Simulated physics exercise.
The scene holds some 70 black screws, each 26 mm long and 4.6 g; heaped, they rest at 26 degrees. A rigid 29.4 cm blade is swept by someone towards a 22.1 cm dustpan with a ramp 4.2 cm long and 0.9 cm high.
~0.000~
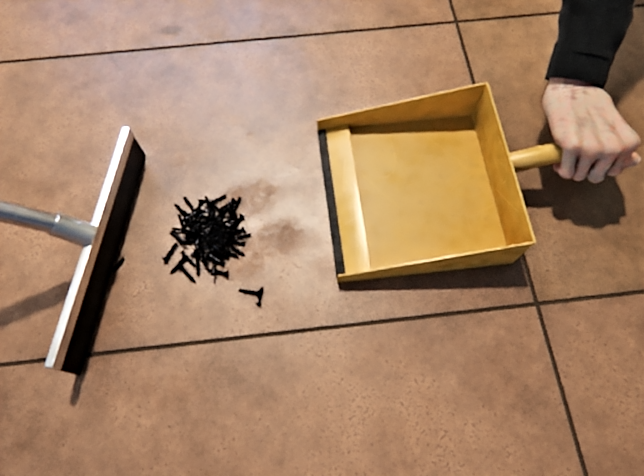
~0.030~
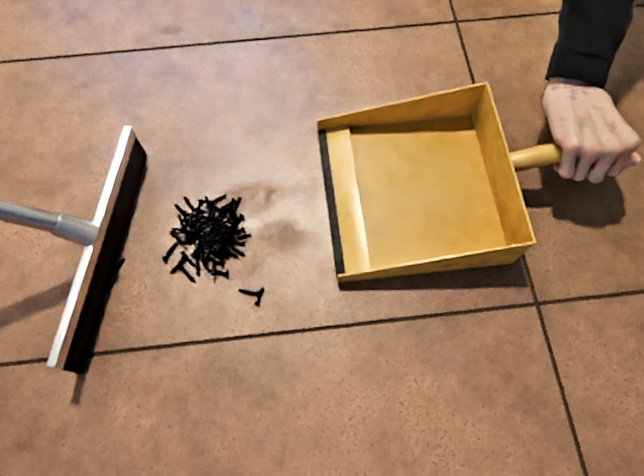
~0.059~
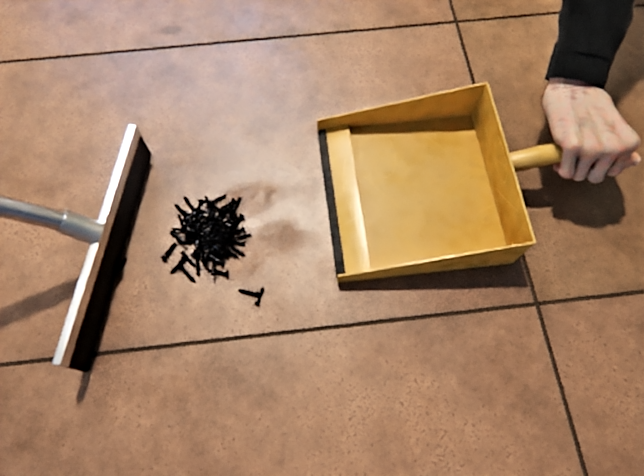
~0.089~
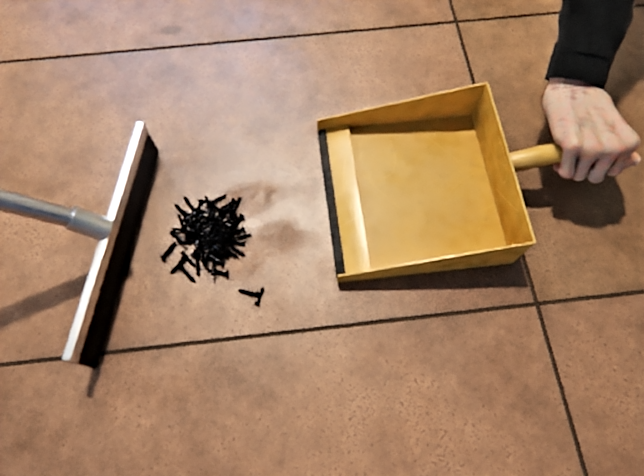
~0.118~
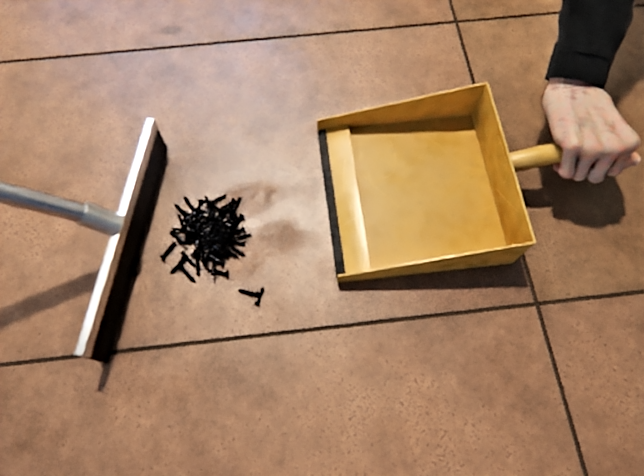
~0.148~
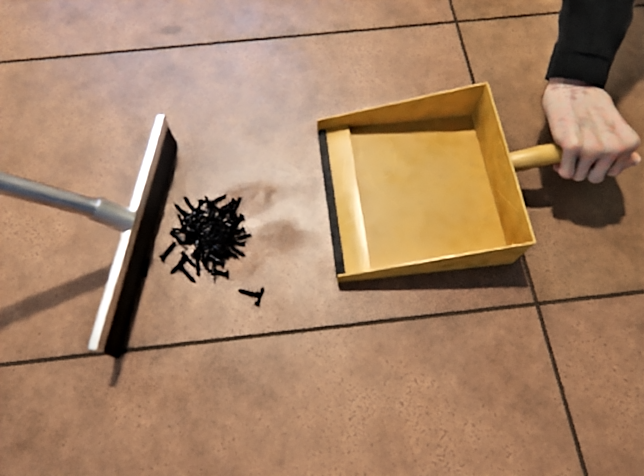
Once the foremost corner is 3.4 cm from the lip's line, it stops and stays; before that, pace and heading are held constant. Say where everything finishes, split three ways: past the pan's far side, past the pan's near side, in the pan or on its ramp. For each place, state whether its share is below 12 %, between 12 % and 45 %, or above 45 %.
Far side: Below 12 %; near side: Below 12 %; pan: Below 12 %.
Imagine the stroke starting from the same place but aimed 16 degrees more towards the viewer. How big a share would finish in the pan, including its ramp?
Then about 0 per cent.
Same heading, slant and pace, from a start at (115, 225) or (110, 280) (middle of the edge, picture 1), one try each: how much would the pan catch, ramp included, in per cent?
Close to 0 in a hundred, then close to 0 in a hundred.
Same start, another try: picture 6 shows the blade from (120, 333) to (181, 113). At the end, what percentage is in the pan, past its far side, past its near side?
Pan 5; far 0; near 5.
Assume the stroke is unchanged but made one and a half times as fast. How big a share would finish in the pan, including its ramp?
Near 5 %.
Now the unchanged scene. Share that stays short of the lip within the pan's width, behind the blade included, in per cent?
I'd estimate close to 95 per cent.
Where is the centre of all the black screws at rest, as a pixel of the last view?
Centre at rest, approx.: (294, 225) px.
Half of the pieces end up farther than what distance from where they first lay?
That distance is around 12 cm.
After 0.34 s, middle of the blade 15 cm from the lip; 0 % over the lip, far side 0 %, near side 5 %.
After 0.46 s, middle of the blade 9 cm from the lip; 0 % over the lip, far side 0 %, near side 5 %.
After 0.72 s, middle of the blade 7 cm from the lip; 5 % over the lip, far side 0 %, near side 5 %.
By 1.2 s all is still; far side 0 %, near side 0 %, pan 0 %, in front of the lip or behind the blade 95 %.
